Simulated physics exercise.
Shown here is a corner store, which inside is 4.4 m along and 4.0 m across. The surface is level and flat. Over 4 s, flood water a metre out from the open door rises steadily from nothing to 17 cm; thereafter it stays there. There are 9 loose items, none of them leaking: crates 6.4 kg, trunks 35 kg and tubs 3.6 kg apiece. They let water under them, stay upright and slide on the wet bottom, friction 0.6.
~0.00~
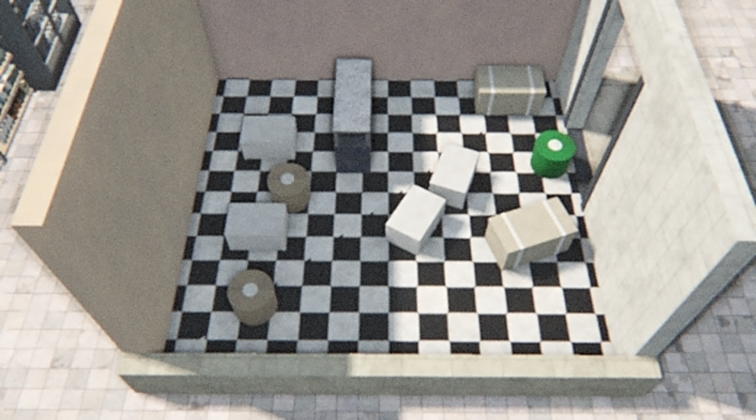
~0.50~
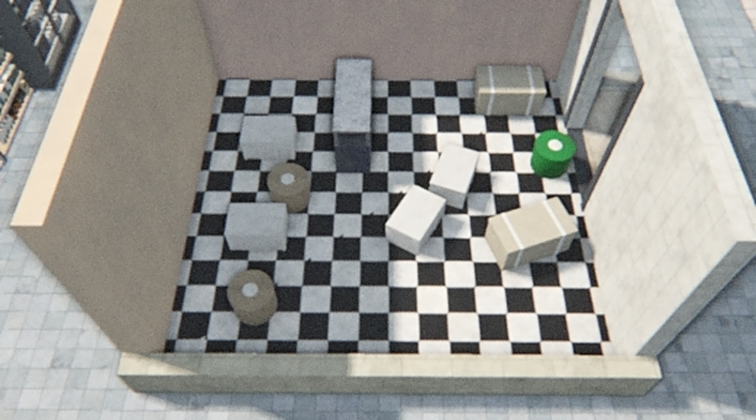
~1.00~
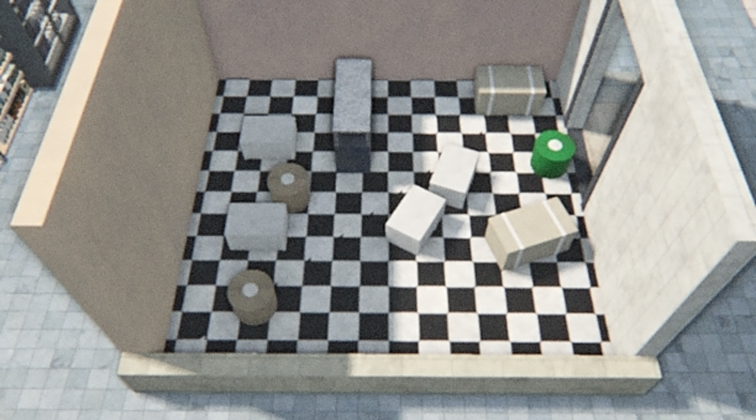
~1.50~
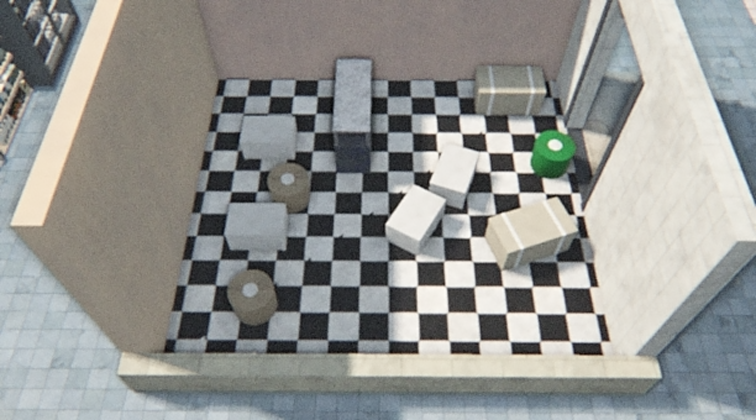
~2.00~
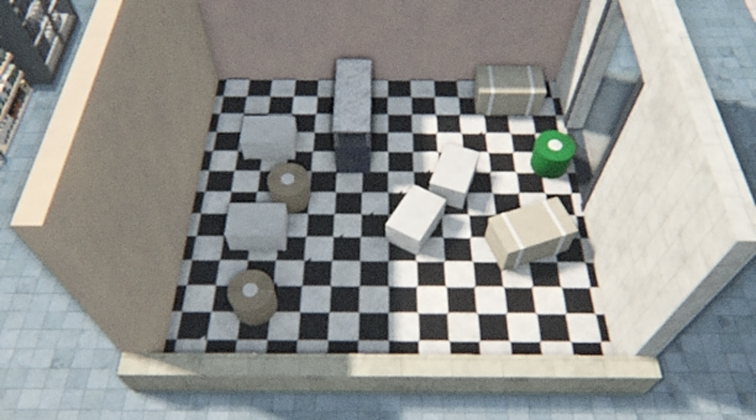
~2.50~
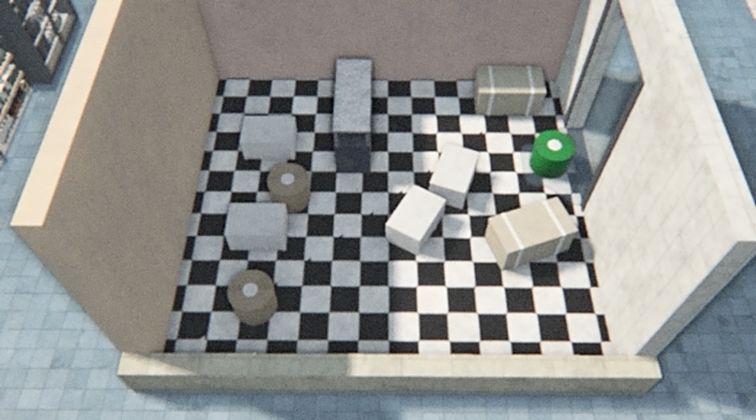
A green tub, two brown tubs and several pale boxes and trunks sat scattered across a black-and-white checkered floor inside a walled room seen from above, and none of them visibly moved.
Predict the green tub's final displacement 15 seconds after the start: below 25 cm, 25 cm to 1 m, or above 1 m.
Its final displacement is above 1 m.
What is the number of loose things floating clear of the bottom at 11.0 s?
At that time, 7.
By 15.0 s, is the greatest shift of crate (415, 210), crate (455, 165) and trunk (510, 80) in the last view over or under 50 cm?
Going one by one, I get above, above and within.
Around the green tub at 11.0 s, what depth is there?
About 7 cm.
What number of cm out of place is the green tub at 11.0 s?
It has shifted about 200 cm.
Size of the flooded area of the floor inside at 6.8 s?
Somewhere around 11.5 m2, roughly.
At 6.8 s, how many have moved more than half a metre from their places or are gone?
Result: 3.
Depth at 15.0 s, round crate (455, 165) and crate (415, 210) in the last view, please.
I'd estimate 8 cm for the first and 9 cm for the second.
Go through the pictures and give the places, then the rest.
The first picture shows the green tub at (555, 146), on the bottom; 0.0 m2 under water; 0 of 9 have shifted.
The second picture shows the green tub at (555, 146) rests on the ground; water covers 0.0 m2; 0 of 9 have shifted.
The third picture shows the green tub at (555, 146) rests on the ground; water covers 0.0 m2; 0 of 9 have shifted.
The fourth picture shows the green tub at (555, 146) rests on the ground; water covers 0.0 m2; 0 of 9 have shifted.
The fifth picture shows the green tub at (555, 146), on the bottom; water covers 0.0 m2; 0 of 9 have shifted.
The sixth picture shows the green tub at (555, 146), on the bottom; 0.2 m2 under water; 0 of 9 have shifted.
After 3.5 s the green tub is near (507, 144), 0.6 m from its start, aground; 0 afloat.
After 6.8 s the green tub is near (409, 69), 2.0 m from its start, afloat; 2 afloat.
After 11.0 s the green tub is near (421, 81), 1.8 m from its start, afloat; 7 afloat.
After 15.0 s the green tub is near (445, 88), 1.5 m from its start, afloat; 7 afloat.
